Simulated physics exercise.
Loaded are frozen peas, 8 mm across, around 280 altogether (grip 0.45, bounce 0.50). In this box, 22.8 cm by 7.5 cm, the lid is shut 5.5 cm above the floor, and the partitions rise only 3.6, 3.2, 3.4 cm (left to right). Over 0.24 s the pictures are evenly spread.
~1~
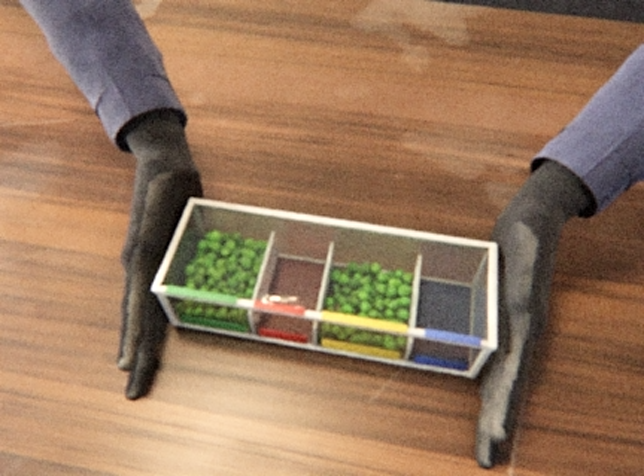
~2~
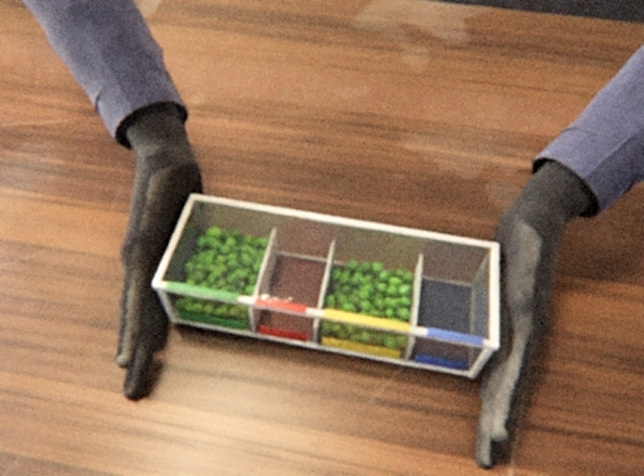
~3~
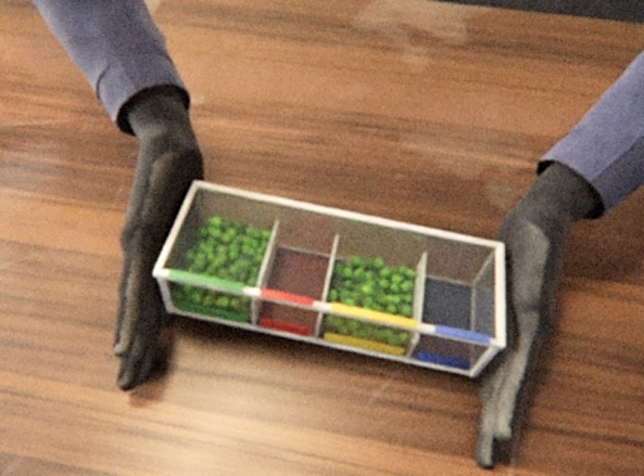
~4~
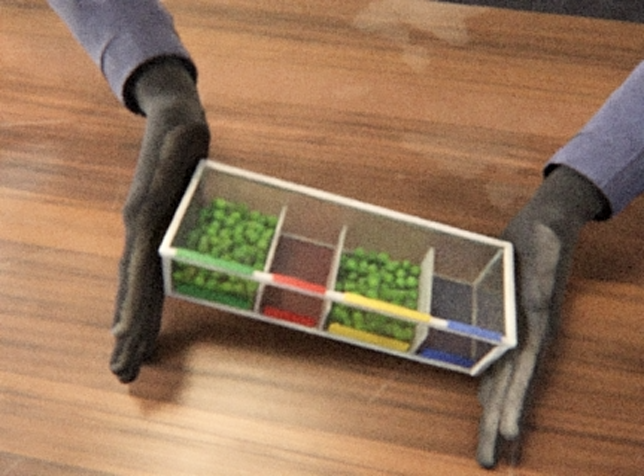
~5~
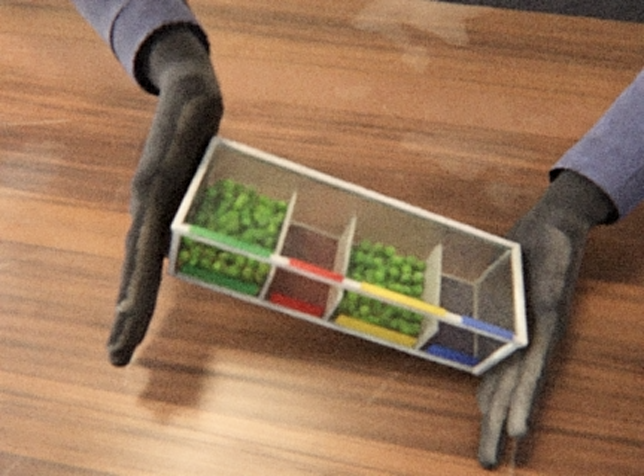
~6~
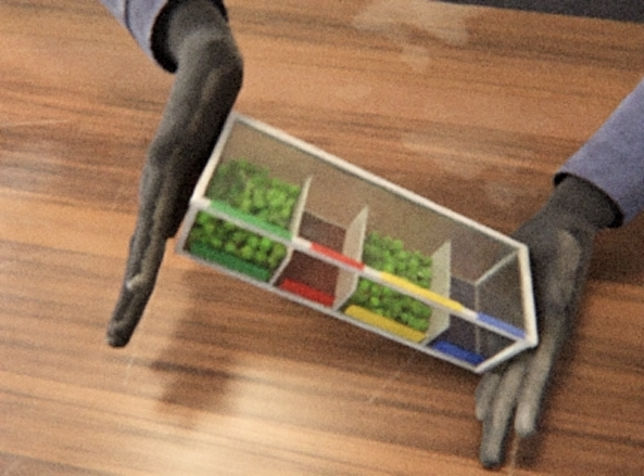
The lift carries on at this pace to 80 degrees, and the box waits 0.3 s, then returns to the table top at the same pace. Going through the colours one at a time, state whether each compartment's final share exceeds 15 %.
Red compartment: Does not exceed; blue compartment: Exceeds; green compartment: Exceeds; yellow compartment: Exceeds.
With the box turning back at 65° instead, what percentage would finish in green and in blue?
You'd find green with 50 % and blue with 5 %.
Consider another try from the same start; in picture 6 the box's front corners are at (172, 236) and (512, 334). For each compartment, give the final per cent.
Red 0 %; blue 20 %; green 45 %; yellow 35 %.
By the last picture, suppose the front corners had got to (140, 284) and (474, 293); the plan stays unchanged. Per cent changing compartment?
About 10 %.
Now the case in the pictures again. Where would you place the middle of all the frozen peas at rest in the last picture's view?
Near (370, 298).
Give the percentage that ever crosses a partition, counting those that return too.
The share comes out near 25 per cent.
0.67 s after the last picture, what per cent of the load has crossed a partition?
Roughly 20 percent.
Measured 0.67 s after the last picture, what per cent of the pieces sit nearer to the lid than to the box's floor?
Roughly 40 percent of the pieces.
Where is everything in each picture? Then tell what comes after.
In the first frame, box tilt 0 degrees, front corners at (160, 287) and (489, 343); green 65 %, yellow 35 %.
In the second frame, box tilt 1 degrees, front corners at (160, 283) and (491, 342).
In the third frame, box tilt 5 degrees, front corners at (162, 271) and (497, 341), lowest corner right back.
In the fourth frame, box tilt 11 degrees, front corners at (168, 250) and (508, 340), lowest corner right back.
In the fifth frame, box tilt 18 degrees, front corners at (180, 226) and (518, 339), lowest corner right back.
In the sixth frame, box tilt 24 degrees, front corners at (200, 200) and (529, 338), lowest corner right back; green 65 %, yellow 35 %.
Then, 0.67 s after the last picture, tilt 80 degrees; blue 15 %, green 45 %, yellow 40 %.
Then, 1.11 s after the last picture, tilt 43 degrees; blue 20 %, green 40 %, yellow 35 %.
Then, 1.64 s after the last picture, tilt 0 degrees; red 5 %, blue 20 %, green 40 %, yellow 35 %.
In the end, red 5 %, blue 20 %, green 40 %, yellow 35 %.
